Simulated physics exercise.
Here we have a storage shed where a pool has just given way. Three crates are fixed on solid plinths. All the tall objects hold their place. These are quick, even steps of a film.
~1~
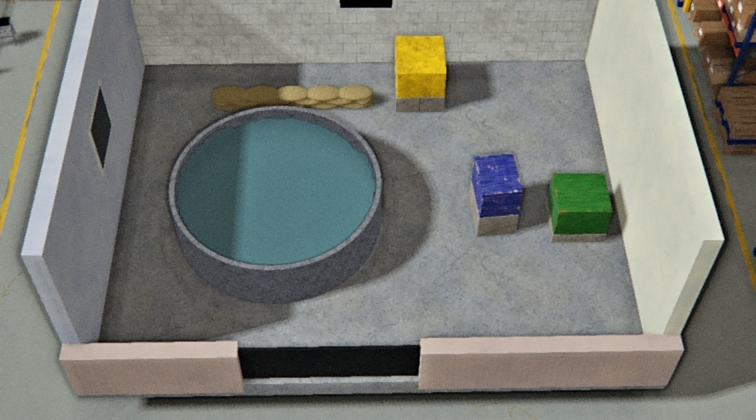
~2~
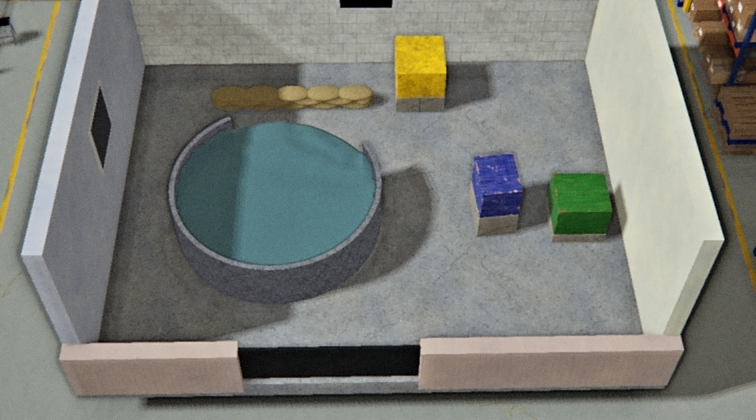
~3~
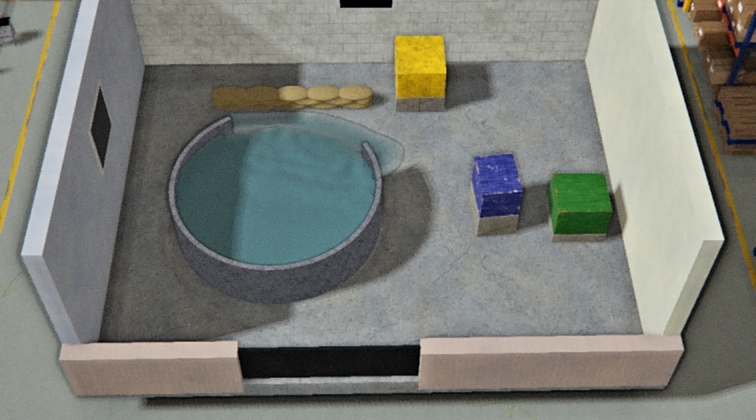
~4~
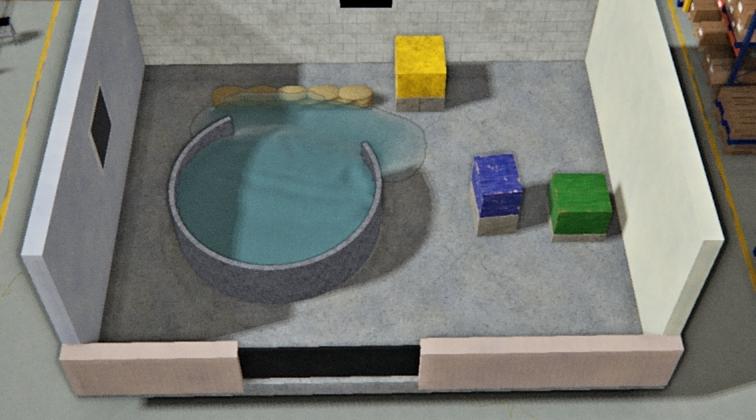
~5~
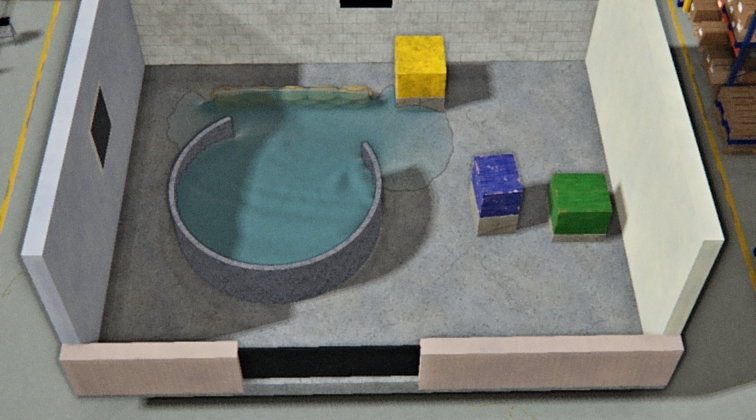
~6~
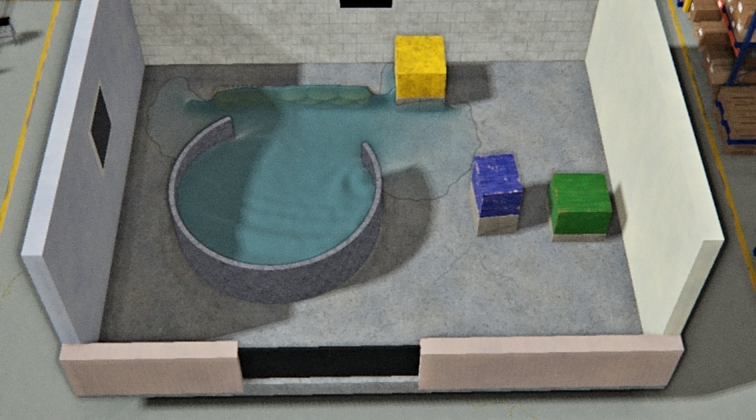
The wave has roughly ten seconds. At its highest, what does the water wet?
In the end: The yellow crate gets wet; the green crate gets wet; the blue crate stays dry.
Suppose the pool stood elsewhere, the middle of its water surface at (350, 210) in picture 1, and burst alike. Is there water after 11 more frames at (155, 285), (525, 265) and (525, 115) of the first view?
One after the other: Not flooded, free of water, covered.
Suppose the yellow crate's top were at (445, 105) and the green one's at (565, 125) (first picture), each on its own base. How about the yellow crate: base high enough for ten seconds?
My reading: Yellow crate is soaked.
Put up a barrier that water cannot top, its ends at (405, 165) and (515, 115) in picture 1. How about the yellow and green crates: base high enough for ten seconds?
The yellow crate gets wet; the green crate is topped.
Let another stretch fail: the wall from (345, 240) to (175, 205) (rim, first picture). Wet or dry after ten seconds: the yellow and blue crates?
My reading: Yellow is safe, blue keeps dry.
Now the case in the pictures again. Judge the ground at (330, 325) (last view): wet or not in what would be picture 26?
There: Not flooded.
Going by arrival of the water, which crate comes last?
The one in green.
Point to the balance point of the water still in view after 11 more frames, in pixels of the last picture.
At about (312, 158).
A moment on, water covers 40 % of the floor; the yellow crate water round its plinth, the green crate not reached, the blue crate water round its plinth.
Next, water covers 55 % of the floor; the yellow crate water round its plinth, the green crate water round its plinth, the blue crate water round its plinth.
Then, water covers 70 % of the floor; the yellow crate water round its plinth, the green crate water round its plinth, the blue crate water round its plinth.
Later, water covers 90 % of the floor; the yellow crate water round its plinth, the green crate water round its plinth, the blue crate water round its plinth.
In the end, water covers 100 % of the floor; the yellow crate was topped, the green crate was topped, the blue crate stayed above the water.
